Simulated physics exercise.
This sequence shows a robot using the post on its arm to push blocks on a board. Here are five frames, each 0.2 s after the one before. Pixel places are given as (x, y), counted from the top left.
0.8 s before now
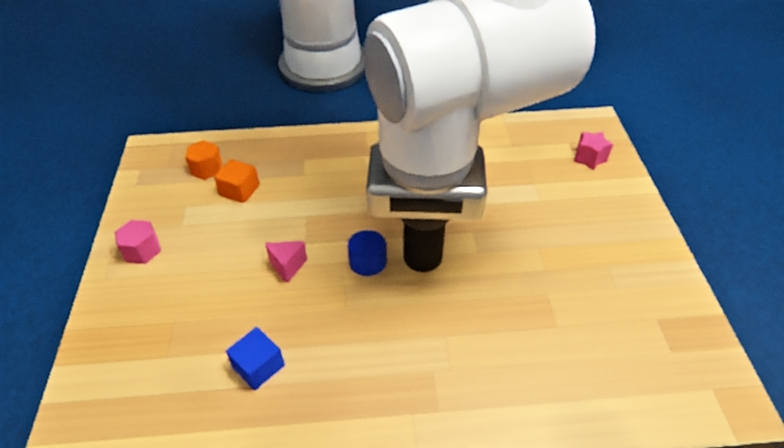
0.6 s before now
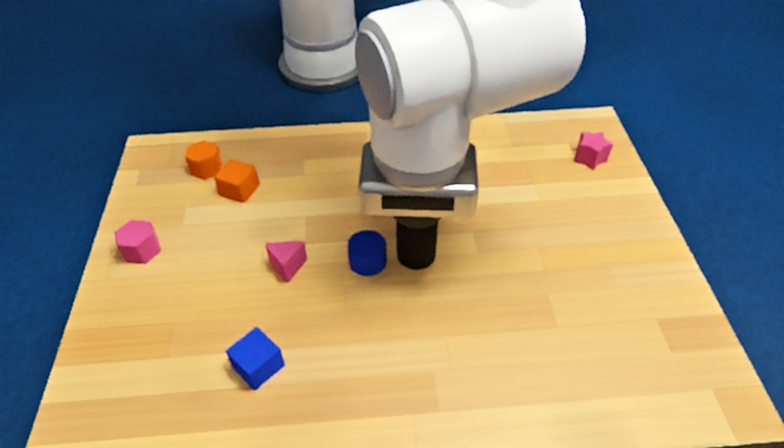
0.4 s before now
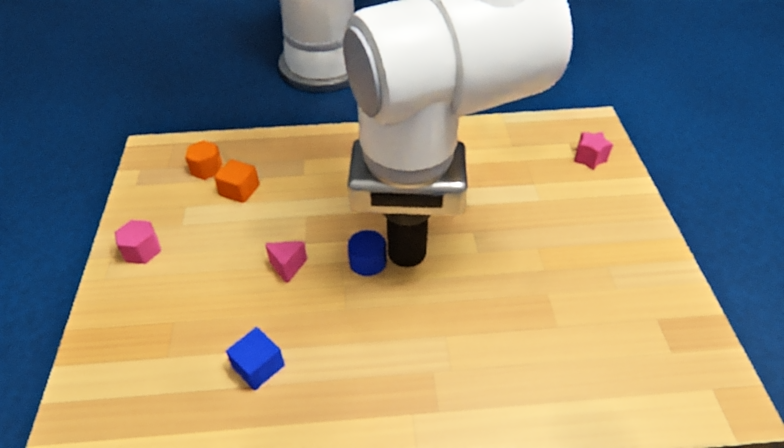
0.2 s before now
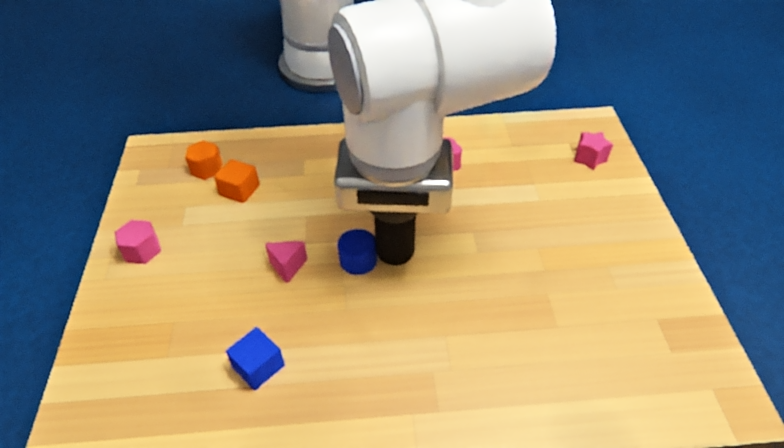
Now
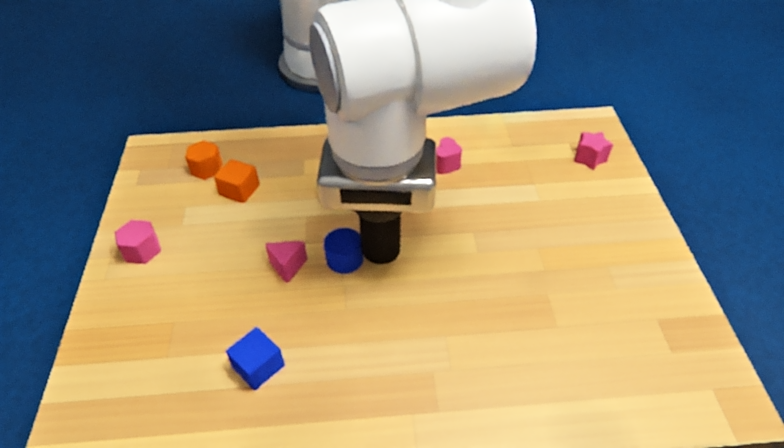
A robot arm slid its black post left across a wooden board until it met the blue round block, then nudged it slightly left toward the pink triangular block, while the other blocks stayed still.
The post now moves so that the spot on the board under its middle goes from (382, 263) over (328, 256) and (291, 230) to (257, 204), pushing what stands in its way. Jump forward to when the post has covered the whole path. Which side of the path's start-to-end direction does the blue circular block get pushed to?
Left-hand side.
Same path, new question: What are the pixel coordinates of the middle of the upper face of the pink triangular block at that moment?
The centre of its top will be at (264, 246).
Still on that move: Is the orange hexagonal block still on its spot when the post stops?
Yes - that is the case.
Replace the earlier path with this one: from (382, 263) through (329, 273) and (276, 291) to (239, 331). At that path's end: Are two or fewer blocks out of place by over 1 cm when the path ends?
It seems so.
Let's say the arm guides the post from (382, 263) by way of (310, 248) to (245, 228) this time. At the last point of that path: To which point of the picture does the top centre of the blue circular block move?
The centre of its top face lies at (202, 213).
On the path given first. One third of the way, post (325, 243); pink triangular block (267, 246), turned 80° anticlockwise; blue circular block (289, 228).
Two thirds of the way, post (288, 217); pink triangular block (264, 246), turned 90° anticlockwise; blue circular block (249, 214).
At the end, post (254, 191); orange hexagonal block still; orange square block (232, 169); pink triangular block (264, 246), turned 90° anticlockwise; blue circular block (228, 208).
